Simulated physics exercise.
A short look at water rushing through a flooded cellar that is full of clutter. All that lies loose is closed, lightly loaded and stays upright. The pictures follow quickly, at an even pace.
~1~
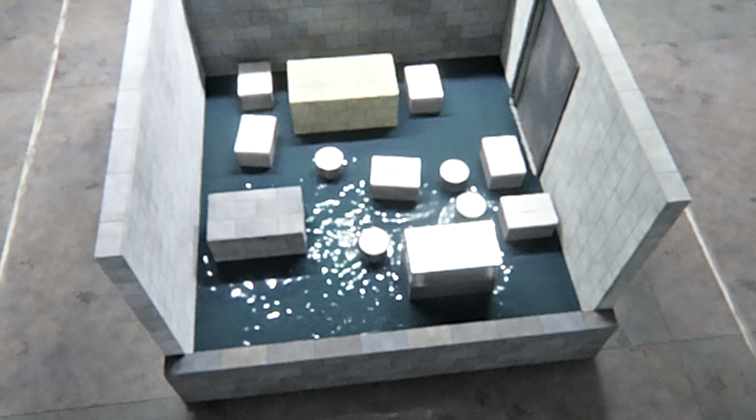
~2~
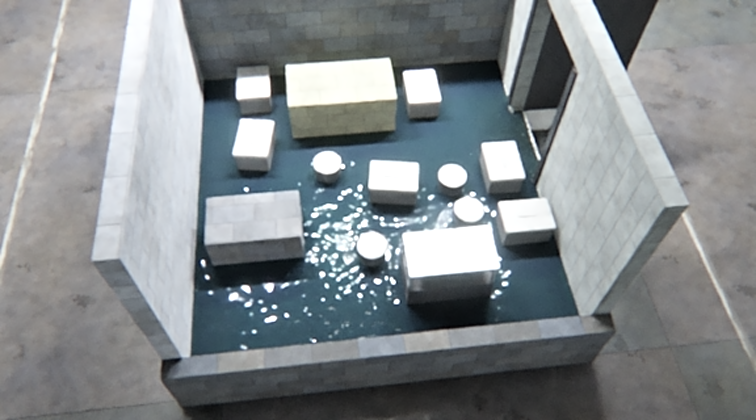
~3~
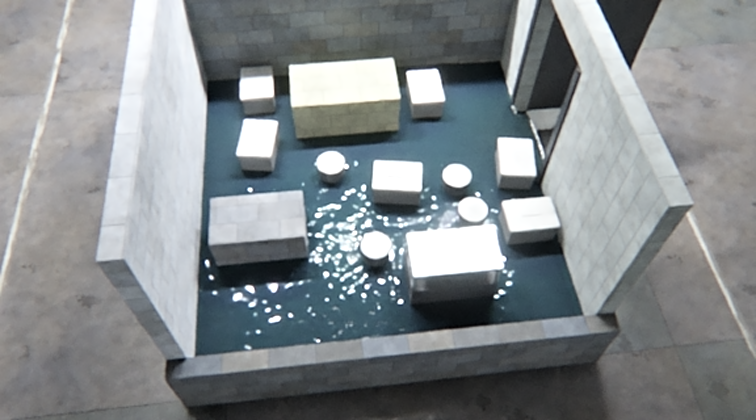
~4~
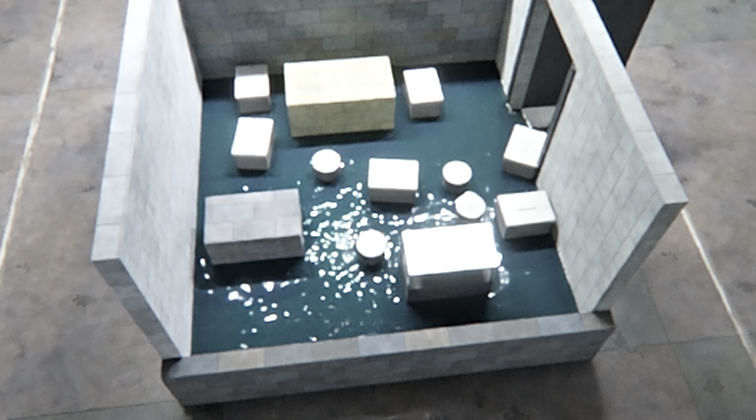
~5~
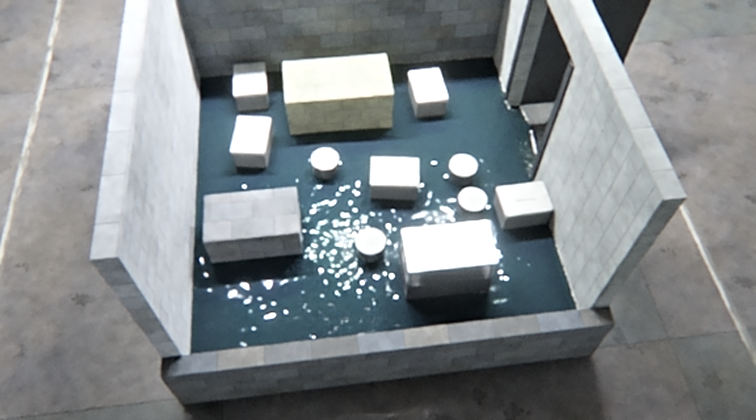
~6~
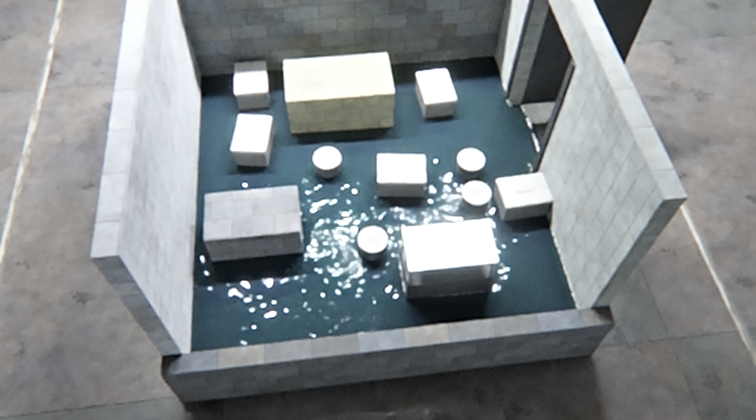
In a flooded stone cellar, a door opens at right and several floating blocks drift slightly.
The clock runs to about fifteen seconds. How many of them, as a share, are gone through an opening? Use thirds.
That comes to at least two thirds.
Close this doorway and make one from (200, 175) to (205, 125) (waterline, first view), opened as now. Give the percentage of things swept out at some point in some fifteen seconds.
Some 40 per cent.
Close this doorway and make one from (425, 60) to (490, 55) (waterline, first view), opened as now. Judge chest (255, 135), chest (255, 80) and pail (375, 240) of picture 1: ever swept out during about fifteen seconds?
One after the other: Left behind, stays, still in.
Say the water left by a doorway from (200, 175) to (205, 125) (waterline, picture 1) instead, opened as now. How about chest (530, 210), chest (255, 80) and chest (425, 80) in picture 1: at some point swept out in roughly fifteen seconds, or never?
One after the other: Left behind, out, left behind.
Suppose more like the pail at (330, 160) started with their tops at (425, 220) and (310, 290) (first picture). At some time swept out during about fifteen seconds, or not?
In that order: Yes, no.
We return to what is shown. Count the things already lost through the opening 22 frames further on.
The number is 6.
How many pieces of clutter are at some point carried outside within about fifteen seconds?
I count 8.
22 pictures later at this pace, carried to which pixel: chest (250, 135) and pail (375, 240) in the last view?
Roughly at (320, 140) and (498, 176).
A moment on, 1 of 10 are out; 9 afloat.
Next, 5 of 10 are out; 5 afloat.
Later, 6 of 10 are out; 4 afloat.
In the end, 8 of 10 are out; 0 afloat.
